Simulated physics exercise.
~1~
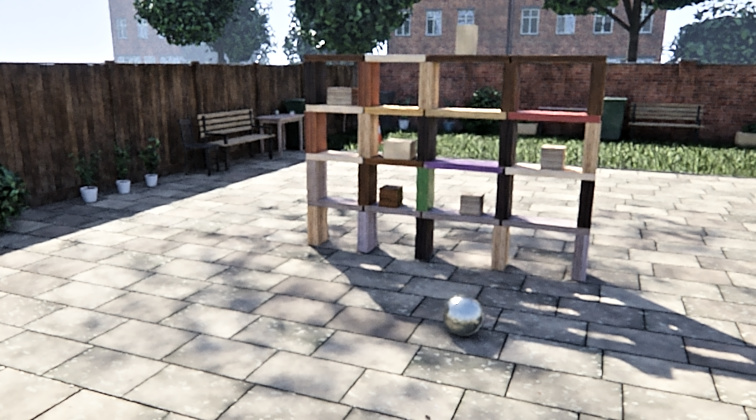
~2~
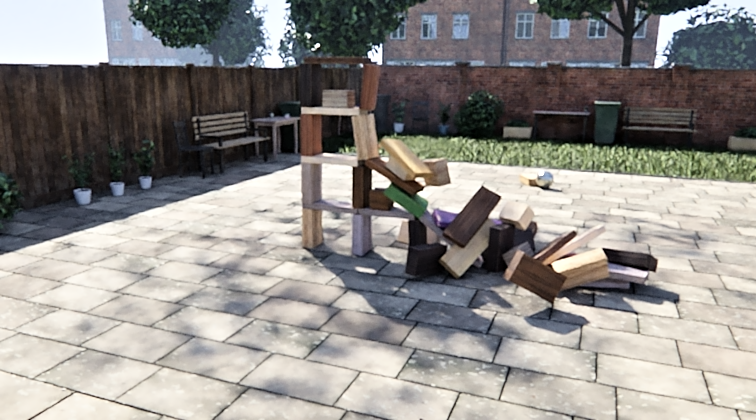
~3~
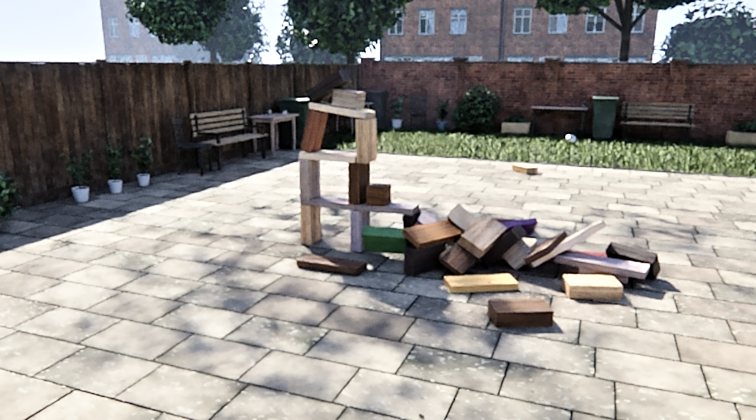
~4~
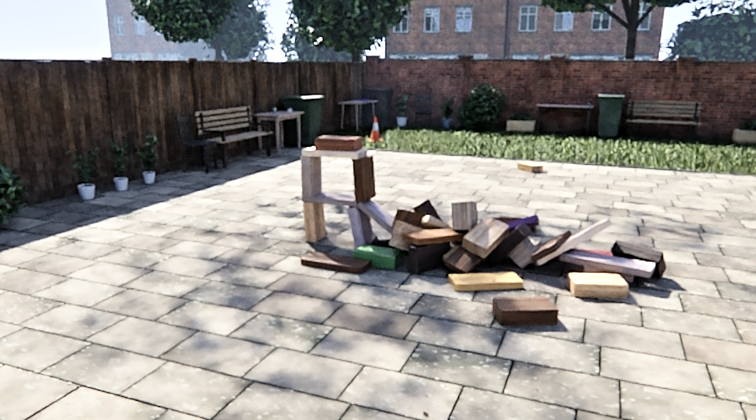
In a paved yard, a shiny steel ball rolled into a tall frame of loose wooden posts and planks, and the right side collapsed into a heap as the ball carried on toward the grass; the left side then partly crumbled, leaving a short stack standing.
